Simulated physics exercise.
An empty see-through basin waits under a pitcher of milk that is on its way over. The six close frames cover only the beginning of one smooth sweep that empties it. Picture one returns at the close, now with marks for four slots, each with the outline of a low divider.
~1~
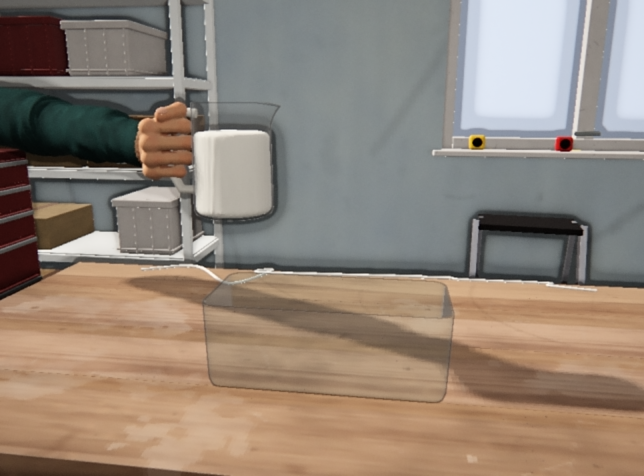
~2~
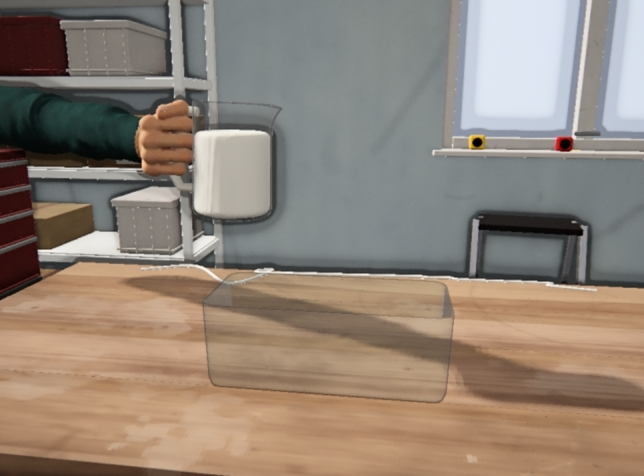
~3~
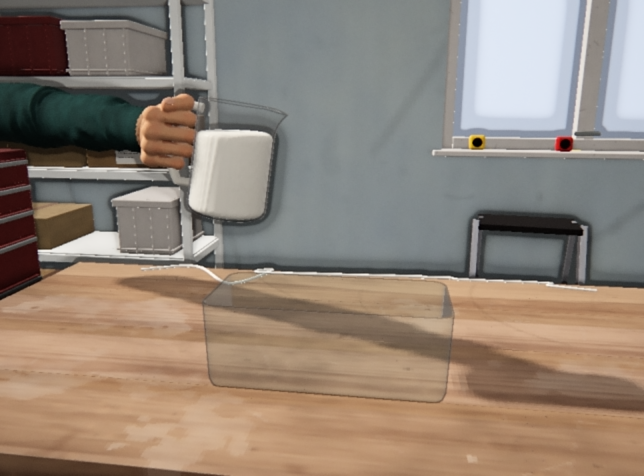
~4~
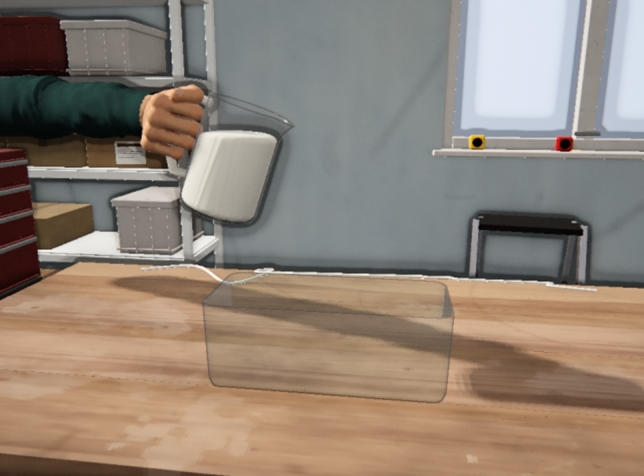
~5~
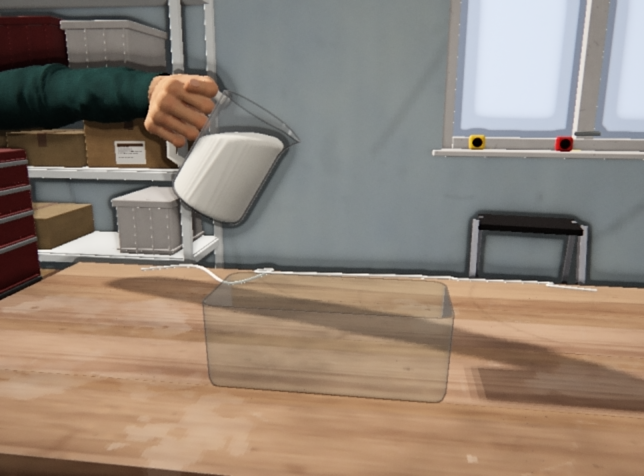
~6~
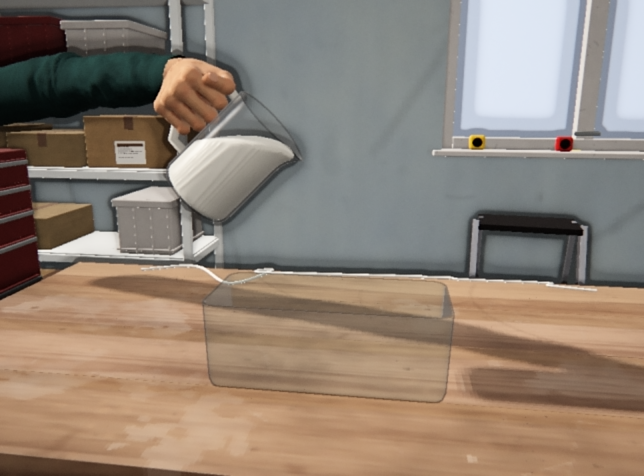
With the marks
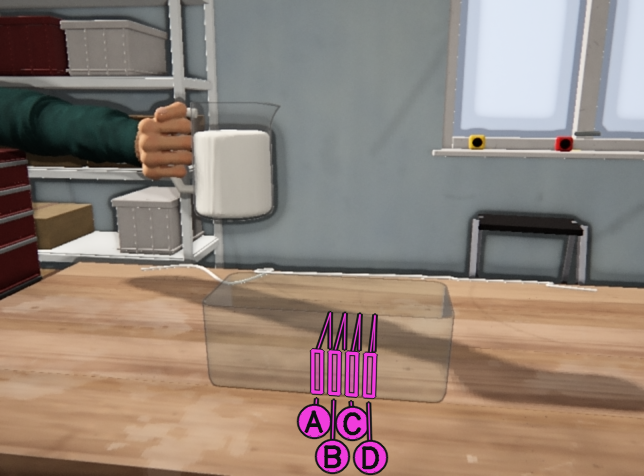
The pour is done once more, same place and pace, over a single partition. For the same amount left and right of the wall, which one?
C beats the others.
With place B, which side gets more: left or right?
More ends on the right.
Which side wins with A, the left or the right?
The right one.
On the marked copy, A at (316, 399); B at (333, 400); C at (351, 401); D at (368, 403).
For place A, about 5 % ends left of the wall and 91 % right of it; 4 % is lost outside.
For place B, about 13 % ends left of the wall and 83 % right of it; 3 % is lost outside.
For place C, about 46 % ends left of the wall and 51 % right of it; 3 % is lost outside.
For place D, about 77 % ends left of the wall and 14 % right of it; 8 % is lost outside.
